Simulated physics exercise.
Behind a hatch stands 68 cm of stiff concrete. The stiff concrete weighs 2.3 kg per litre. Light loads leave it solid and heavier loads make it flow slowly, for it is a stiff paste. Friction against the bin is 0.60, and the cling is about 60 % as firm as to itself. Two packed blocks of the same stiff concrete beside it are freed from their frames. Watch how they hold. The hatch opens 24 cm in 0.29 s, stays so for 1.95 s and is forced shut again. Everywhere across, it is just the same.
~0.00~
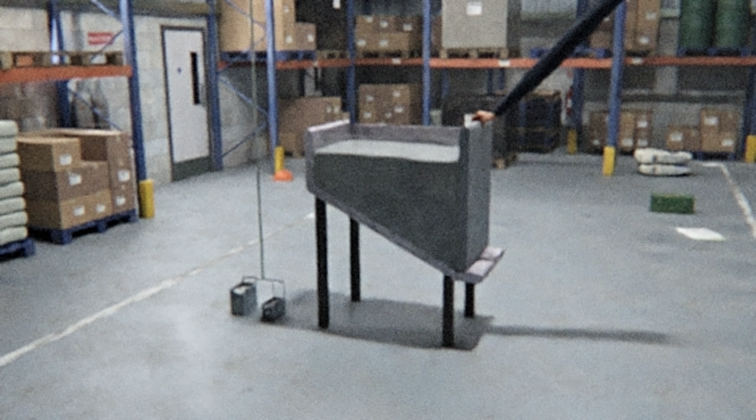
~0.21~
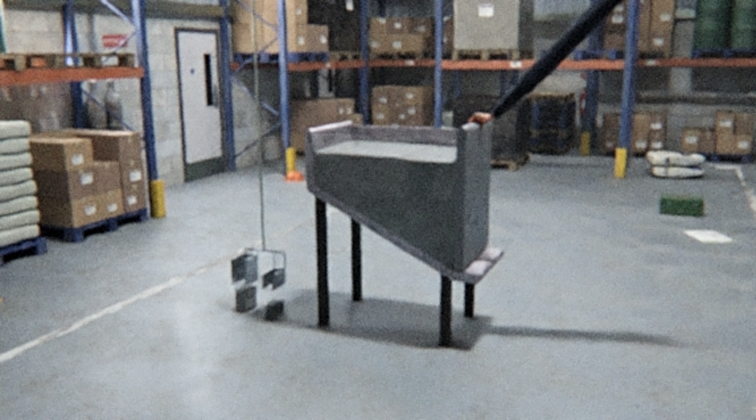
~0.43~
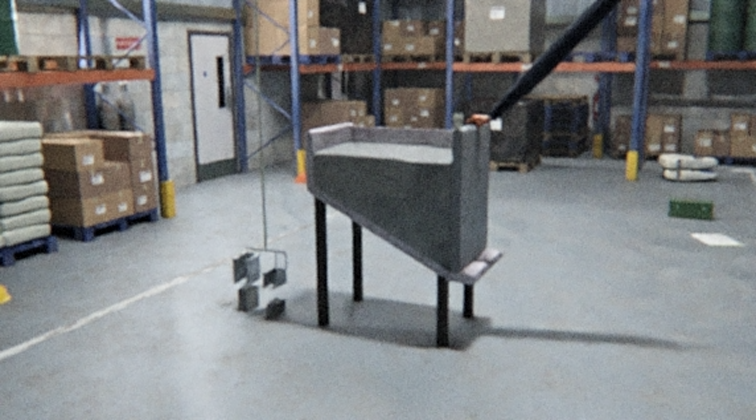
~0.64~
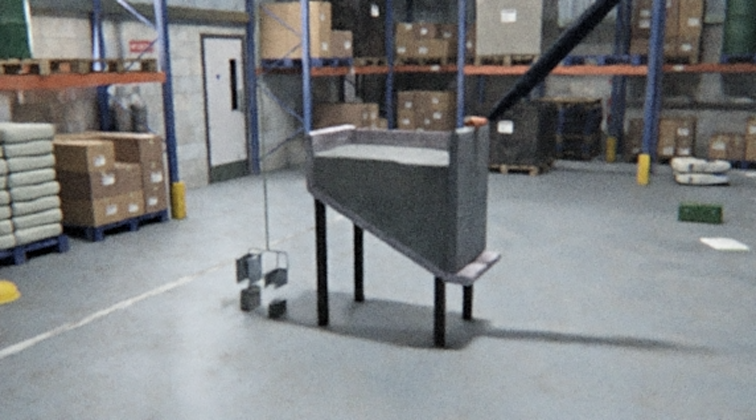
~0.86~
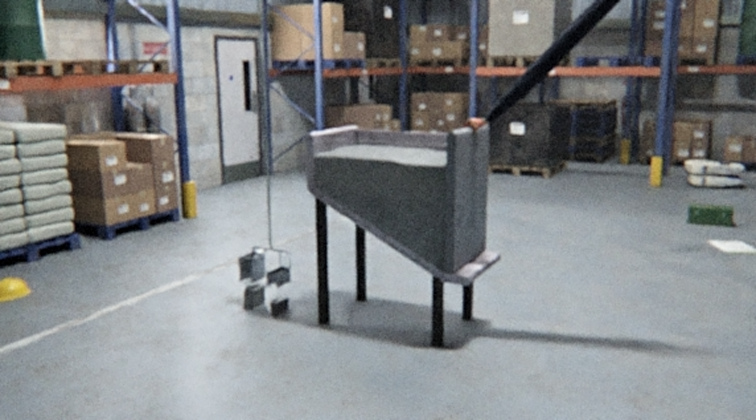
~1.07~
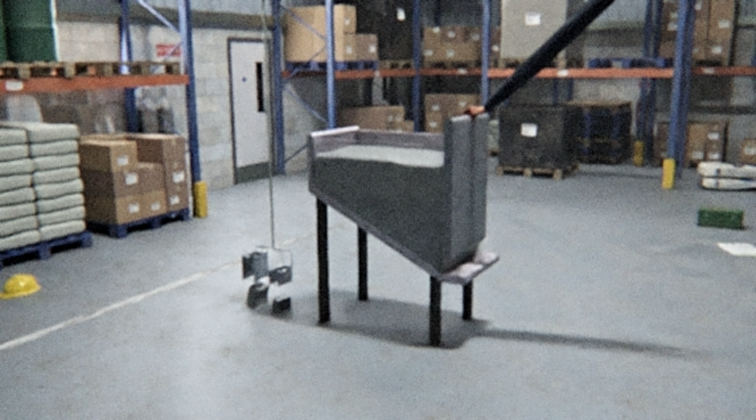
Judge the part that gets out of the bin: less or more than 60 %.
Prediction: Not reaching 60 per cent.
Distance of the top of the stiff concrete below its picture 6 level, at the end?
The gap comes to about 14 centimetres.
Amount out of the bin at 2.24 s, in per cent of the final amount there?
It comes to about 50 percent.
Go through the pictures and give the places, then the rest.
In the first frame, top of the hatch at (465, 131), not yet moved; top of the stiff concrete at (321, 151); blocks stand 16 cm, 8.7 cm (left to right).
In the second frame, top of the hatch at (461, 132), not yet moved; top of the stiff concrete at (321, 151); blocks stand 16 cm, 8.7 cm (left to right).
In the third frame, top of the hatch at (457, 134), not yet moved; top of the stiff concrete at (320, 152); blocks stand 16 cm, 8.7 cm (left to right).
In the fourth frame, top of the hatch at (454, 136), not yet moved; top of the stiff concrete at (320, 154); blocks stand 16 cm, 8.7 cm (left to right).
In the fifth frame, top of the hatch at (451, 137), not yet moved; top of the stiff concrete at (320, 154); blocks stand 16 cm, 8.7 cm (left to right).
In the sixth frame, top of the hatch at (448, 124), moved 7.9 cm; top of the stiff concrete at (321, 155); blocks stand 15 cm, 8.7 cm (left to right).
After 1.61 s, the hatch is 24 cm open and 8 % is out.
After 2.24 s, the hatch is 24 cm open and 25 % is out.
After 2.87 s, the hatch is 24 cm open and 38 % is out.
After 3.50 s, the hatch is 6.1 cm open and 49 % is out.
After 3.99 s, at the end, the hatch is shut and 50 % is out.
